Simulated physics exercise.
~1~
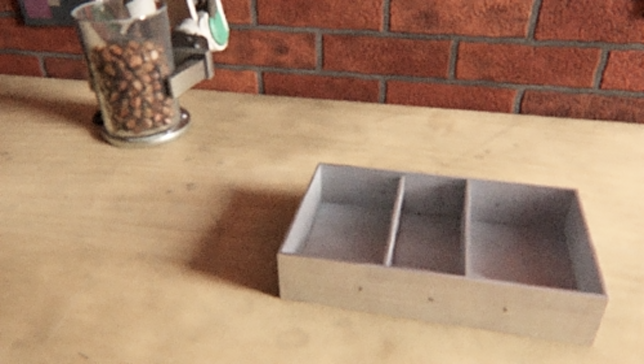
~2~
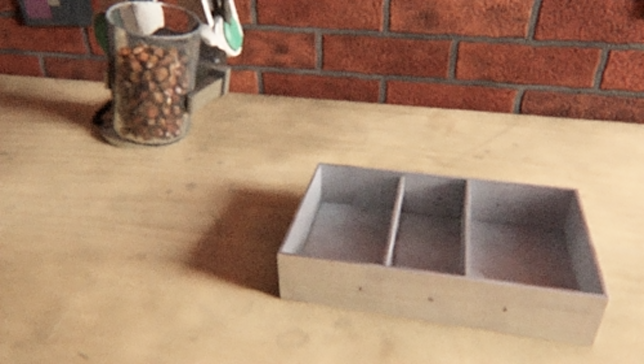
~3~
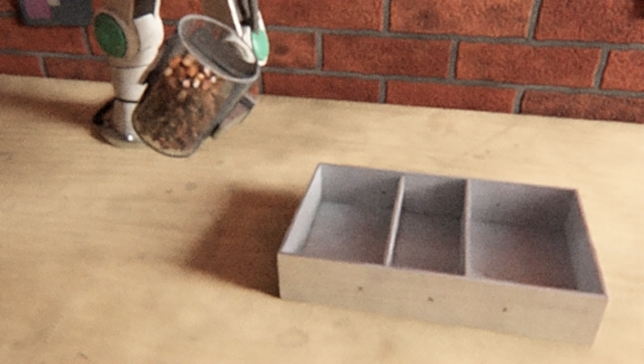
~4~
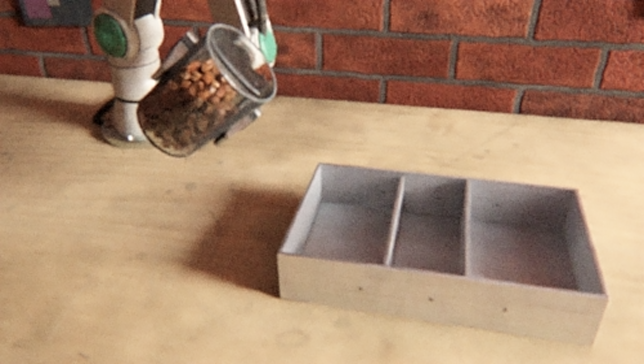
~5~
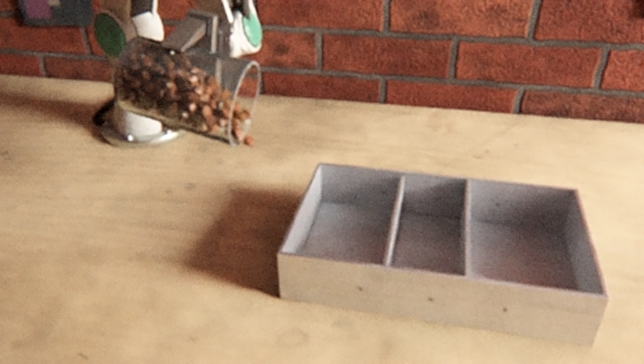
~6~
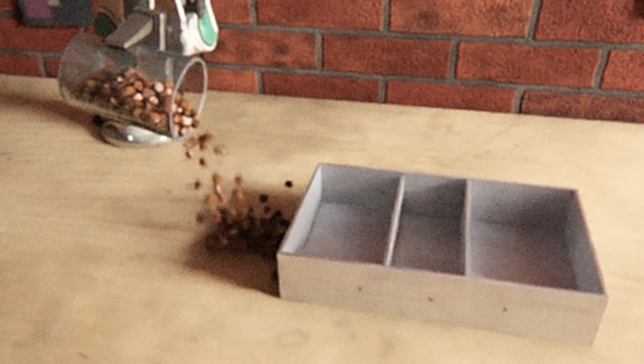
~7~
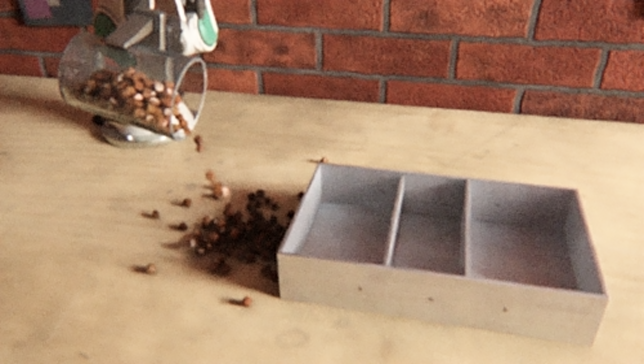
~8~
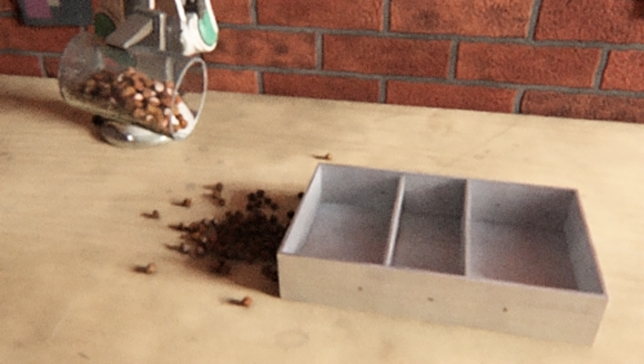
A robot arm lifts and tips a clear tumbler, spilling some brown pellets beside a divided box.
